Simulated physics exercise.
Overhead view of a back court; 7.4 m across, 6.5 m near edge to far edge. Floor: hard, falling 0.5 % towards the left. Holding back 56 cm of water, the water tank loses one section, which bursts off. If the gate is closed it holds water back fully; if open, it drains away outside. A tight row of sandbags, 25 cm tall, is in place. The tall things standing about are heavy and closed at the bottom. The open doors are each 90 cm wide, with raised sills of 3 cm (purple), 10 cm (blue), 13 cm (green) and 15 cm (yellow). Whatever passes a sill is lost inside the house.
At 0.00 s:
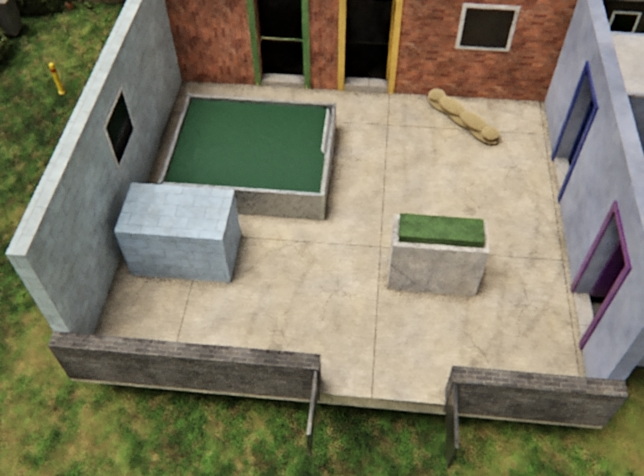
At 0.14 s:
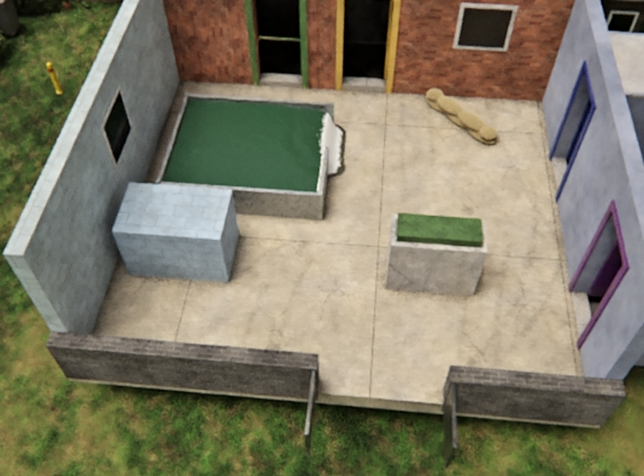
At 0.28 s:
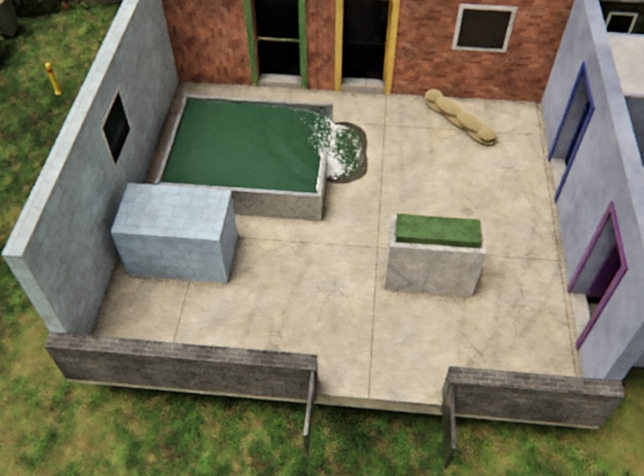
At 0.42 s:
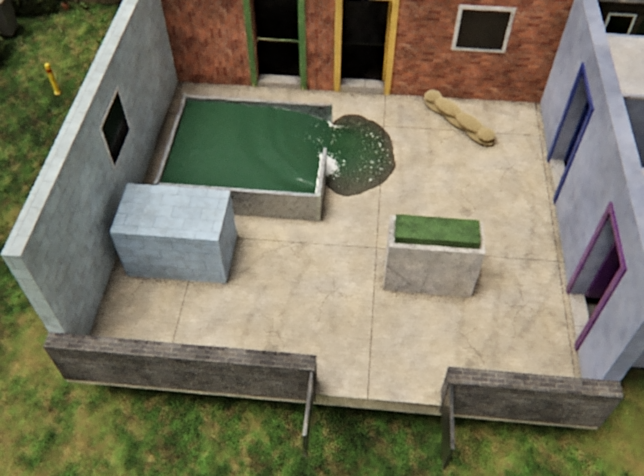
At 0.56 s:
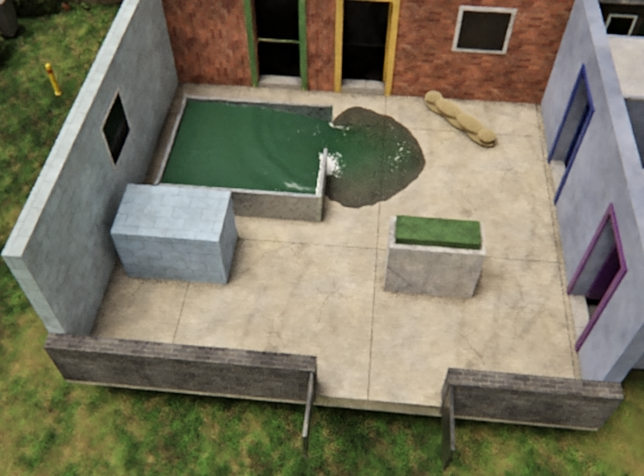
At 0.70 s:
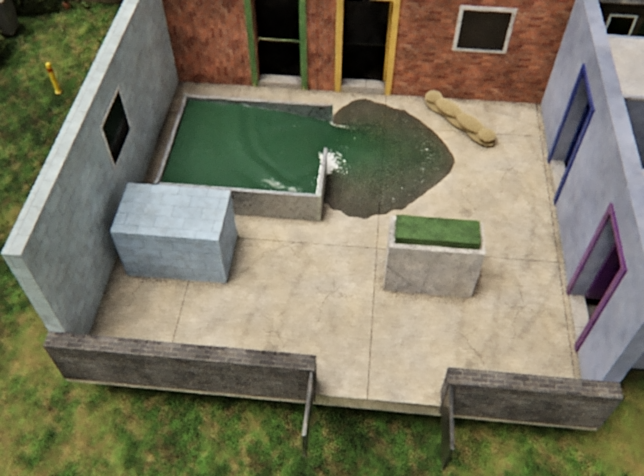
A walled back court with a pale paved floor is seen from high above, with grass around it and a brick wall at the back. A raised tank of green water stands at left behind a pale blue block, with a green-topped grey block and a tan, rounded long object to the right. The tank's right side breaks open, and water gushes out, foaming, and spreads rightward across the paving in a widening dark pool.
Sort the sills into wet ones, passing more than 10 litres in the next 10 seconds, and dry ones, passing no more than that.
Purple door: Wet; blue door: Wet; green door: Dry; yellow door: Dry.
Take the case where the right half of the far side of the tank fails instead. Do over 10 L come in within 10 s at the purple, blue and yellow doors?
Then: Purple beyond it, blue short of it, yellow beyond it.
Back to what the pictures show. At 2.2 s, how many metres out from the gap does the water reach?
4.6 m.
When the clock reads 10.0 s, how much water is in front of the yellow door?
Roughly 6.5 centimetres.
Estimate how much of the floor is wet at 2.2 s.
Wet share: Near 30 percent.
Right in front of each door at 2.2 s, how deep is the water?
Depths: Purple door 0 cm, blue door 15 cm, green door 0 cm, yellow door 7 cm.
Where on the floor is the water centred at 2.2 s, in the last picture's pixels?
Around (305, 164).
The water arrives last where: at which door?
The green door is last.
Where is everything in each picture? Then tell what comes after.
The first frame shows still water, 56 cm deep, in the water tank at (252, 145).
In the second frame, the front is at (332, 174), 0.6 m from the gap at (328, 144); 0.2 m2 of floor is under water; 56 cm left at the back of the water tank.
In the third frame, water pours out at (327, 145) and has run 0.8 m, to (361, 172); typically 9 cm deep outside, 56 cm at the water tank's back.
In the fourth frame, water pours out at (326, 146) and has run 1.2 m, to (390, 167); typically 7 cm deep outside, 56 cm at the water tank's back.
In the fifth frame, the front is at (419, 165), 1.8 m from the gap at (327, 147); 3.0 m2 of floor is under water; 56 cm left at the back of the water tank.
In the sixth frame, water pours out at (327, 146) and has run 2.3 m, to (449, 162); typically 4 cm deep outside, 56 cm at the water tank's back.
After 1.4 s water covers 25 % of the floor and is deepest (31 cm) near (337, 146); purple door not reached, blue door 1 cm at the sill, 0 L in, green door not reached, yellow door 5 cm at the sill, 0 L in.
After 2.2 s water covers 30 % of the floor and is deepest (30 cm) near (432, 120); purple door not reached, blue door 15 cm at the sill, 17 L in, green door not reached, yellow door 7 cm at the sill, 0 L in.
After 3.5 s water covers 40 % of the floor and is deepest (24 cm) near (546, 210); purple door 8 cm at the sill, 0 L in, blue door 20 cm at the sill, 86 L in, green door 2 cm at the sill, 0 L in, yellow door 11 cm at the sill, 1 L in.
After 6.0 s water covers 65 % of the floor and is deepest (18 cm) near (518, 363); purple door 7 cm at the sill, 27 L in, blue door 13 cm at the sill, 148 L in, green door 3 cm at the sill, 0 L in, yellow door 10 cm at the sill, 1 L in.
After 10.0 s water covers 95 % of the floor and is deepest (12 cm) near (460, 115); purple door 9 cm at the sill, 94 L in, blue door 9 cm at the sill, 164 L in, green door 2 cm at the sill, 0 L in, yellow door 7 cm at the sill, 1 L in.
